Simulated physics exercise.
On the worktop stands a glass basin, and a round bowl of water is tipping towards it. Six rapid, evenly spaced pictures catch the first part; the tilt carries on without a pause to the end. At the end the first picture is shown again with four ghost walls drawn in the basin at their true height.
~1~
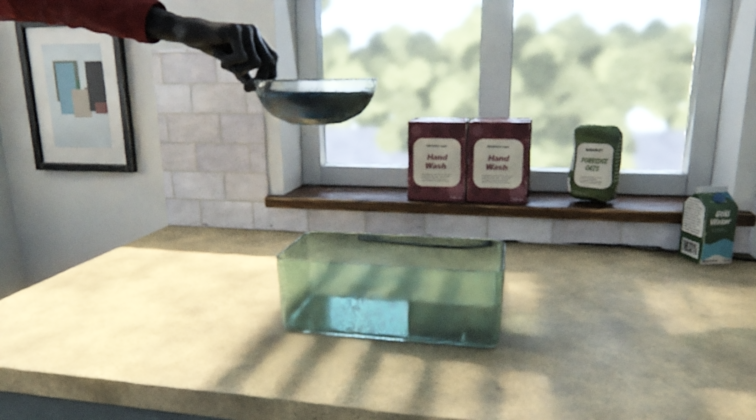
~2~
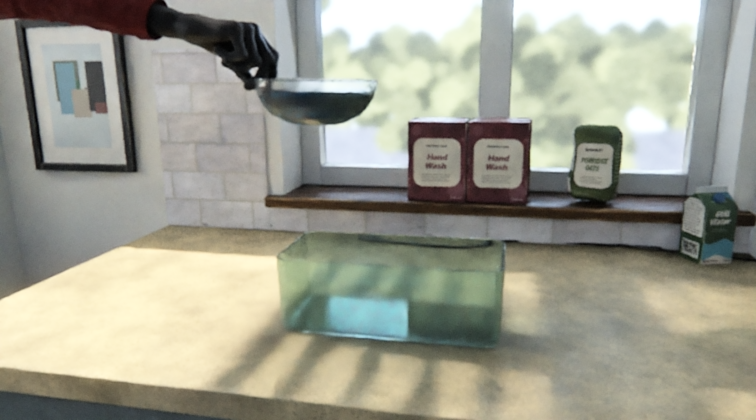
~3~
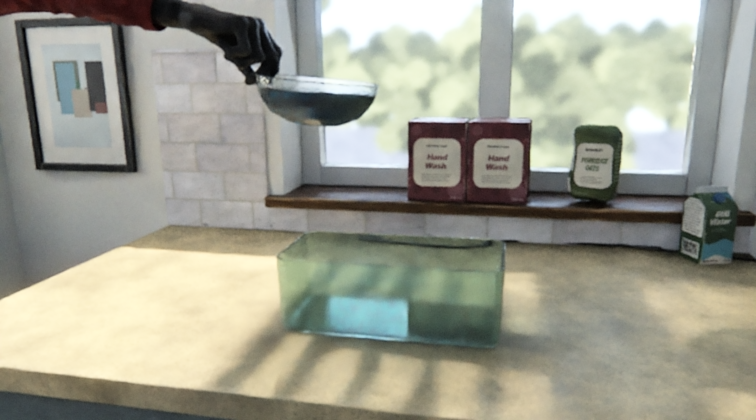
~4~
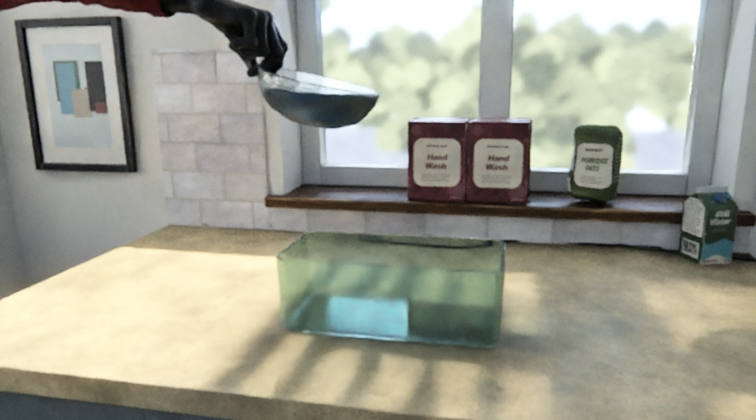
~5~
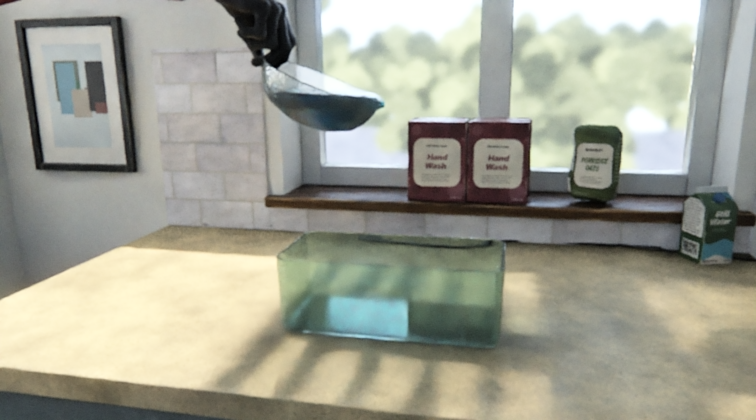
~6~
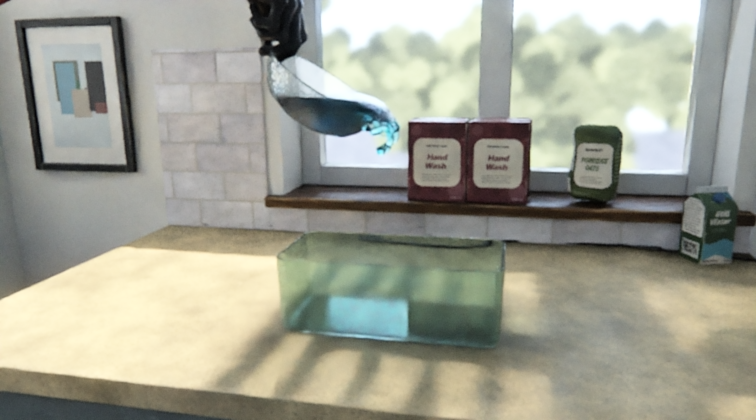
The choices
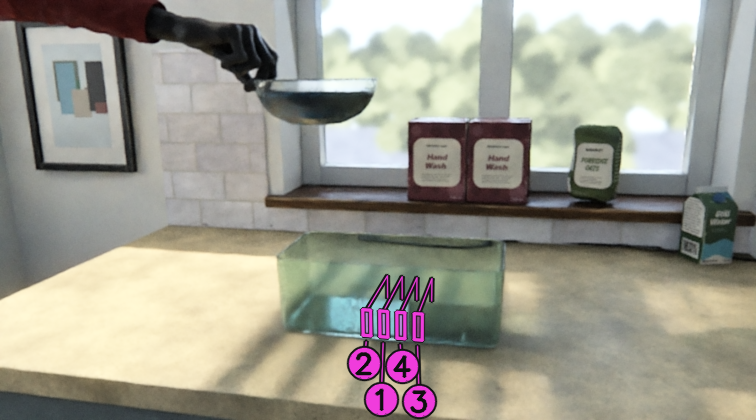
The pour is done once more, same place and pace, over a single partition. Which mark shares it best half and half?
3 works best here.
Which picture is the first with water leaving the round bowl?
Picture 5.
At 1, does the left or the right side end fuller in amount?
More ends on the right.
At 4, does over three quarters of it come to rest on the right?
No, it does not.
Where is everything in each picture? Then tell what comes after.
In the first frame, upright, lip at (373, 79); basin from (283, 327) to (499, 346); nothing has left yet.
In the second frame, upright, lip at (374, 80); nothing has left yet.
In the third frame, tipped about 6°, lip at (375, 85); nothing has left yet.
In the fourth frame, tipped about 13°, lip at (377, 93); nothing has left yet.
In the fifth frame, tipped about 23°, lip at (377, 104); water is over the lip, down to (377, 104).
In the sixth frame, tipped about 34°, lip at (375, 116); water is over the lip, down to (383, 151).
On the marked copy, 1 at (383, 342); 2 at (366, 341); 3 at (417, 345); 4 at (400, 344).
If 1 is chosen, about 21 % ends left of the wall and 78 % right of it.
If 2 is chosen, about 13 % ends left of the wall and 85 % right of it.
If 3 is chosen, about 48 % ends left of the wall and 50 % right of it.
If 4 is chosen, about 31 % ends left of the wall and 67 % right of it.
